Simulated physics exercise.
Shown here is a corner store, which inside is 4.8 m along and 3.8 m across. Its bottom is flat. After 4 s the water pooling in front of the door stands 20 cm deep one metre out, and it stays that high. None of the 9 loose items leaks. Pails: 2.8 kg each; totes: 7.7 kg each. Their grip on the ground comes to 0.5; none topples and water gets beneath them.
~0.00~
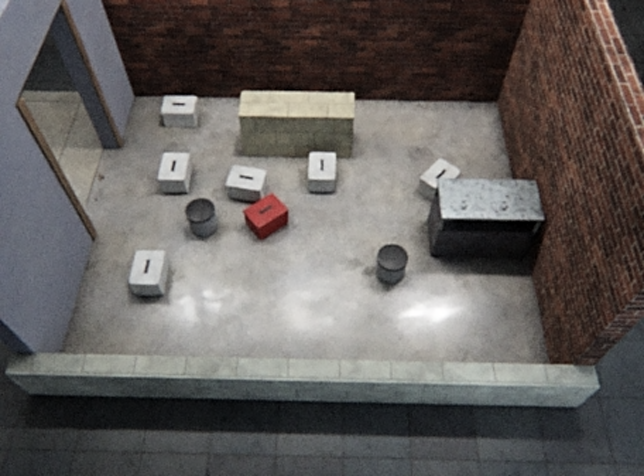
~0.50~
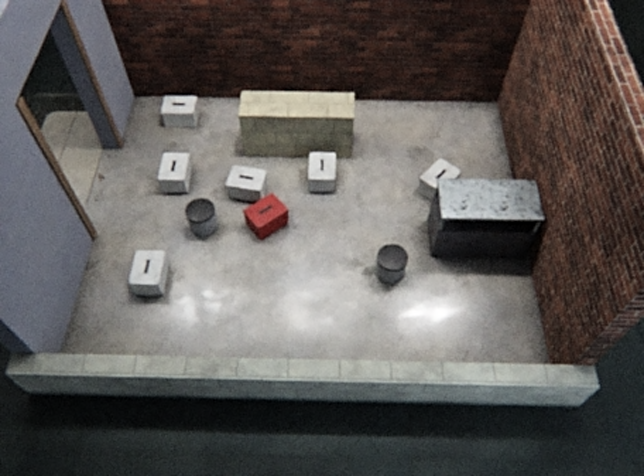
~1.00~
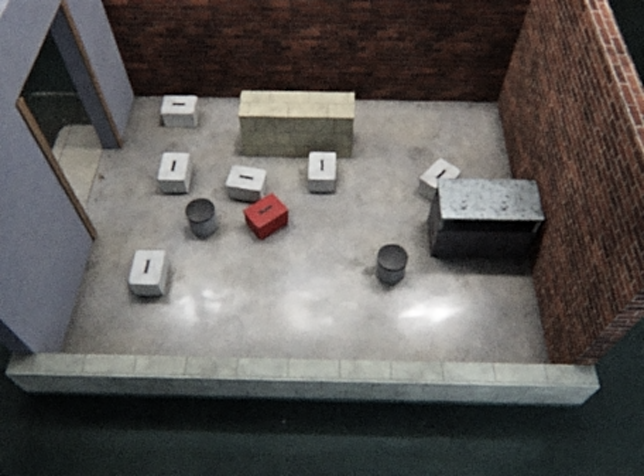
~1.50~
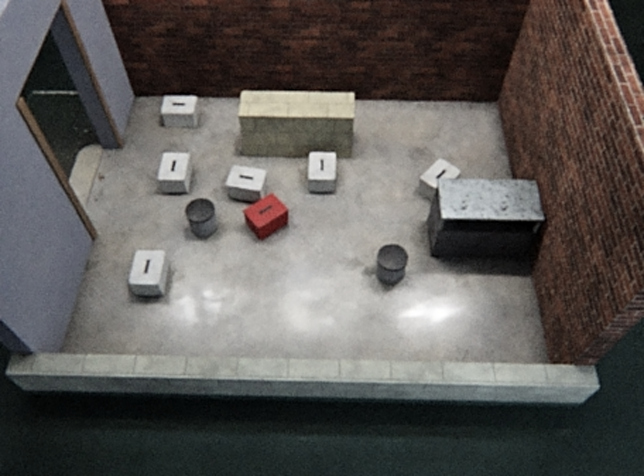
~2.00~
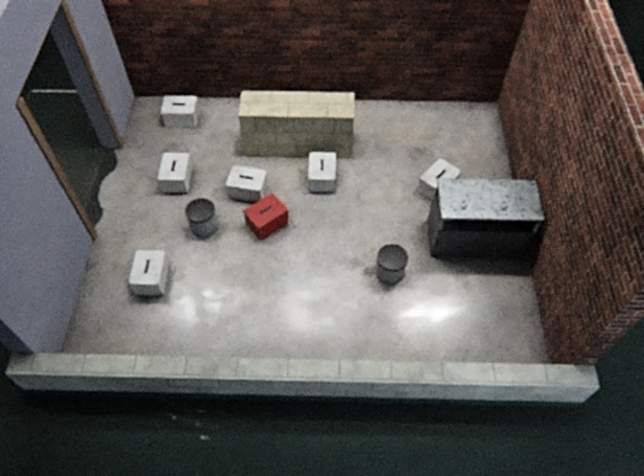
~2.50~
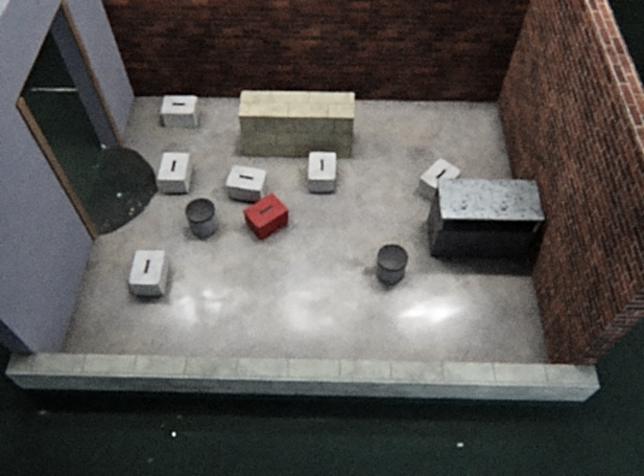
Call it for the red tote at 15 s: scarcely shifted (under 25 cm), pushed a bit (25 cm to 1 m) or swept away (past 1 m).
Swept away.
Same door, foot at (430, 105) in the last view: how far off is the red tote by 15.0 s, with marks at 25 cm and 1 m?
Result for the red tote: Large displacement.
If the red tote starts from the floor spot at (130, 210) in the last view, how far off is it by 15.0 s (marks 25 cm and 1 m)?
Answer: It covers a big distance.
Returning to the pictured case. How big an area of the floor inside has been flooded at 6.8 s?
Wet: Near 15 m2.
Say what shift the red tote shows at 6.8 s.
Shift: About 140 cm.
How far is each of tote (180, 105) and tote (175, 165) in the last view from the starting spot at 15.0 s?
Net displacement, in order: 30 cm; 350 cm.
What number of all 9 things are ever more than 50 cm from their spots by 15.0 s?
I make it 7.
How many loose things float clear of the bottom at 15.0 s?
My tally comes to 9.
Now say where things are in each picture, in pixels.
The first frame shows the red tote at (266, 210), on the bottom; 0.0 m2 under water; 0 of 9 have shifted.
The second frame shows the red tote at (266, 210) rests on the ground; 0.0 m2 under water; 0 of 9 have shifted.
The third frame shows the red tote at (266, 210), on the bottom; water covers 0.0 m2; 0 of 9 have shifted.
The fourth frame shows the red tote at (266, 210) rests on the ground; water covers 0.0 m2; 0 of 9 have shifted.
The fifth frame shows the red tote at (266, 210), on the bottom; 0.0 m2 under water; 0 of 9 have shifted.
The sixth frame shows the red tote at (266, 210) rests on the ground; water covers 0.5 m2; 0 of 9 have shifted.
After 3.5 s the red tote is near (266, 210), 0.0 m from its start, aground; 0 afloat.
After 6.8 s the red tote is near (386, 251), 1.4 m from its start, aground; 2 afloat.
After 11.0 s the red tote is near (473, 271), 2.3 m from its start, afloat; 7 afloat.
After 15.0 s the red tote is near (387, 352), 2.1 m from its start, afloat; 9 afloat.
